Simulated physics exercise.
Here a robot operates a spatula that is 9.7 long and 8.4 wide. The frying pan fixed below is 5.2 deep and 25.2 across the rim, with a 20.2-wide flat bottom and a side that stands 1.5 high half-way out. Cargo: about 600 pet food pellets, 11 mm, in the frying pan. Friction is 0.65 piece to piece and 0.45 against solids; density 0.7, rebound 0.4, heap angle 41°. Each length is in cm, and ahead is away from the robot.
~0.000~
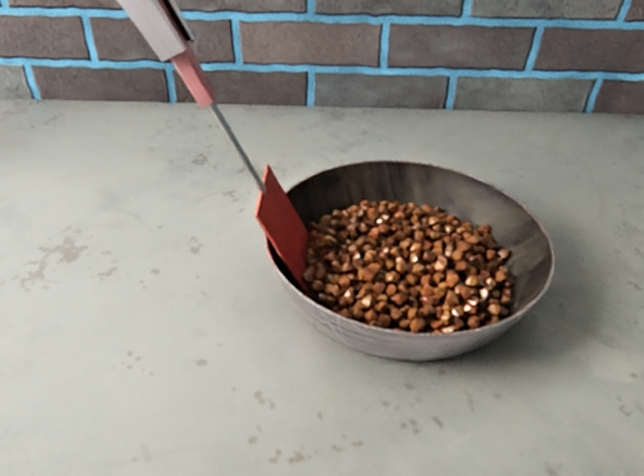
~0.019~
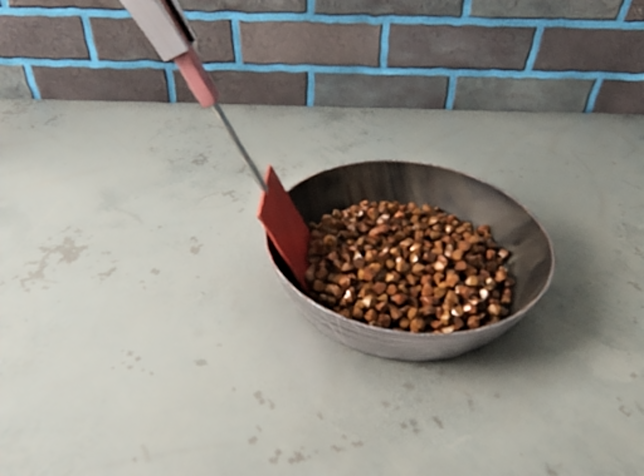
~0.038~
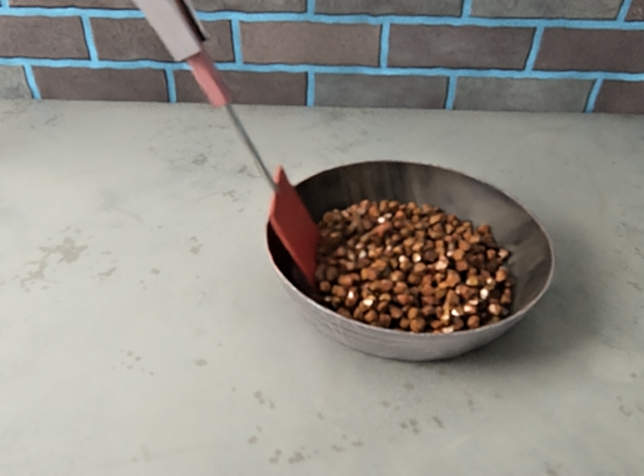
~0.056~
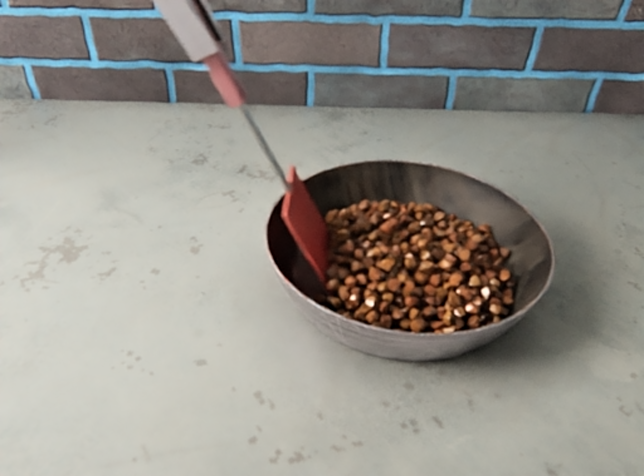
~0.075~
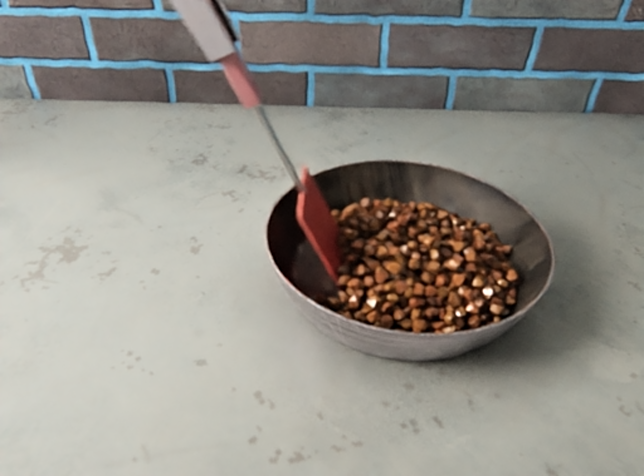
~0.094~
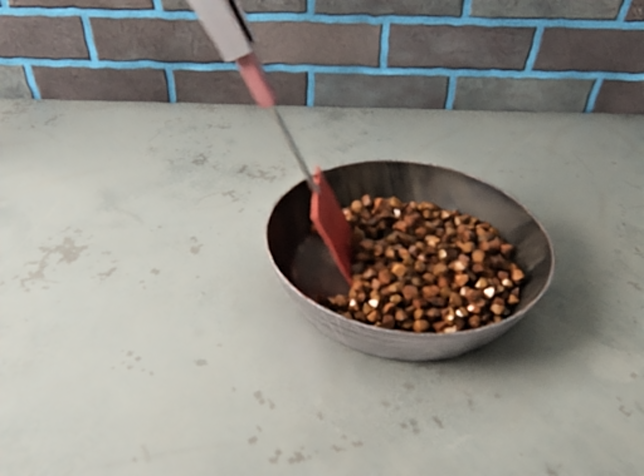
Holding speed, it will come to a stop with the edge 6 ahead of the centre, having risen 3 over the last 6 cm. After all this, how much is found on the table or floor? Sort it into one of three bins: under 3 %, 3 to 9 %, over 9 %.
Bin: Under 3 %.
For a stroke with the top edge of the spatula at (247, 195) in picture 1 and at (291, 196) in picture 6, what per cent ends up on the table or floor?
Roughly 0 %.
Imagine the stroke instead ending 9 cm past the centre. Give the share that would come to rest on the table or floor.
In that case some 20 per cent.
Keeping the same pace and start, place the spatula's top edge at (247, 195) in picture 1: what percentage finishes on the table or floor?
I'd estimate around 0 per cent.
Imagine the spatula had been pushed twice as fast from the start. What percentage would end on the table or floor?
I'd say close to 15 per cent.
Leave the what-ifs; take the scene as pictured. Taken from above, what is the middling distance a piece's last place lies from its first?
Somewhere near 4 centimetres, I reckon.
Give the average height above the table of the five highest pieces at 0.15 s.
I'd put them at about 5 centimetres above the table.
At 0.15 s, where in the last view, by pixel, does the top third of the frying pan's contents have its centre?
At about (448, 251).
After 0.15 s, sloping 65°, highest piece 5 above the table; 601 in the frying pan.
After 0.21 s, sloping 65°, highest piece 6 above the table; 601 in the frying pan.
After 0.43 s, sloping 65°, highest piece 7 above the table; 592 in the frying pan, 6 on the table or floor, 3 on the blade or in flight.
After 1.48 s, sloping 65°, highest piece 7 above the table; 592 in the frying pan, 9 on the table or floor.
At rest, 592 in the frying pan, 9 on the table or floor. That is 1 % on the table or floor.
